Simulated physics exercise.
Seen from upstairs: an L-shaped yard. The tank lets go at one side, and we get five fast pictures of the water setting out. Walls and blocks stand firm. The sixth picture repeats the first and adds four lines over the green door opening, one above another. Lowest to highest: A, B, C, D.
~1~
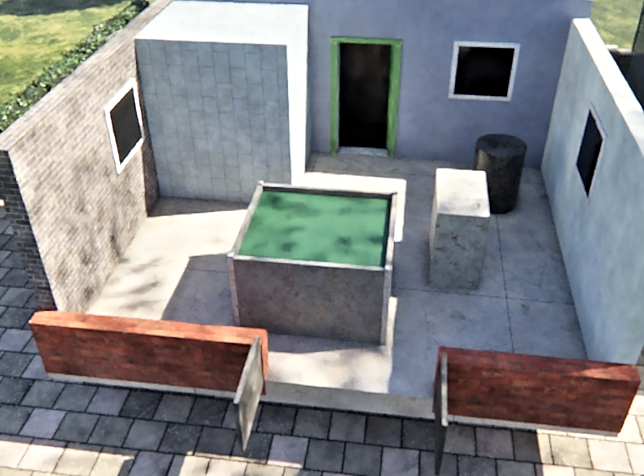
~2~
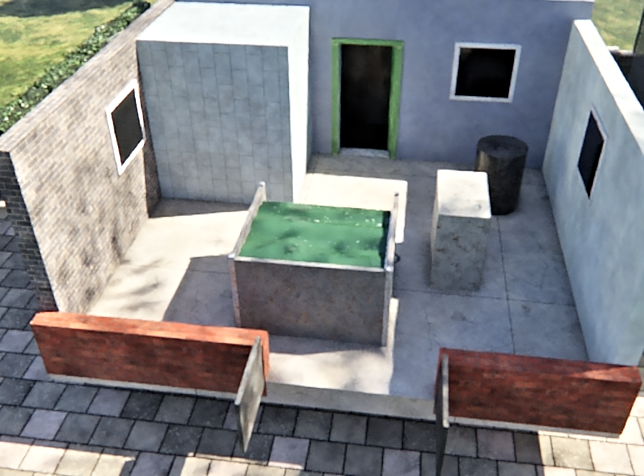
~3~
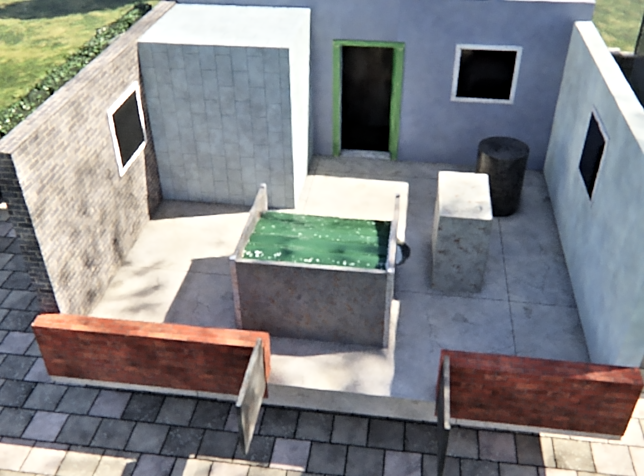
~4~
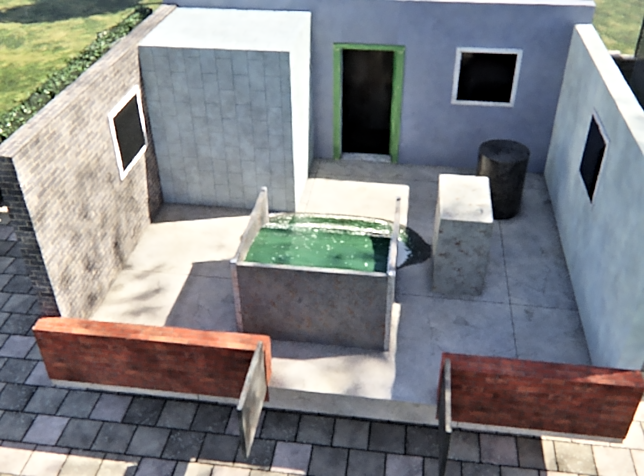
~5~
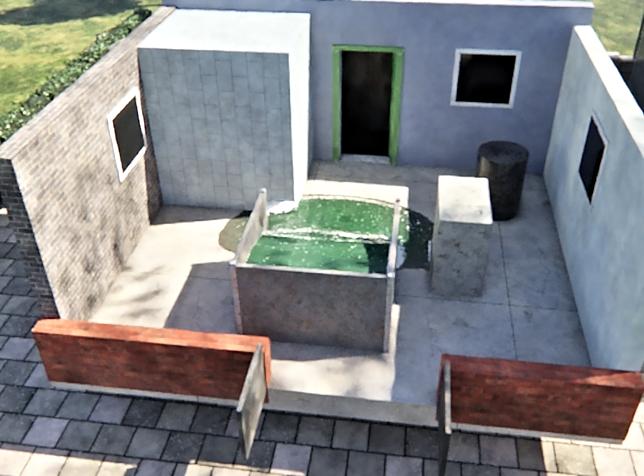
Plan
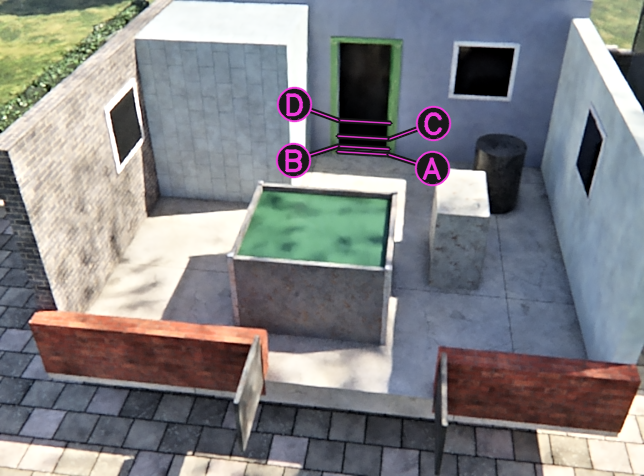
Green water drops in the open-backed tank and spreads across the yard floor behind it.
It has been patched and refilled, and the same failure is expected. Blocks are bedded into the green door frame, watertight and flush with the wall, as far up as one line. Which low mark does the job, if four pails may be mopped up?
Use mark D.
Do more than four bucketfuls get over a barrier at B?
Yes.
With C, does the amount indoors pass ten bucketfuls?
Yes, it does.
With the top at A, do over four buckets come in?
Yes, that goes wrong.
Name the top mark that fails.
C it is.
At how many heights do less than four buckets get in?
One of the four.
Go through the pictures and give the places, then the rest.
Water in the tank at rest, its middle at (319, 228); foot of the green doorway at (363, 155); open gate at (351, 335), in the first frame.
Water covers 2 % of the ground, its front hidden from here, in the second frame.
Water covers 5 % of the ground, its front hidden from here, in the third frame.
Water covers 11 % of the ground, its front hidden from here, in the fourth frame.
In the fifth frame, 18 % of the ground under water, visible out to (332, 196).
In magenta, A at (363, 153); B at (363, 147); C at (363, 137); D at (364, 121); from the bottom up A, B, C, D.
For mark A, dozens of bucketfuls pour in.
For mark B, dozens of bucketfuls pour in.
For mark C, some 15 bucketfuls get in.
For mark D, a splash gets over, under a bucket.
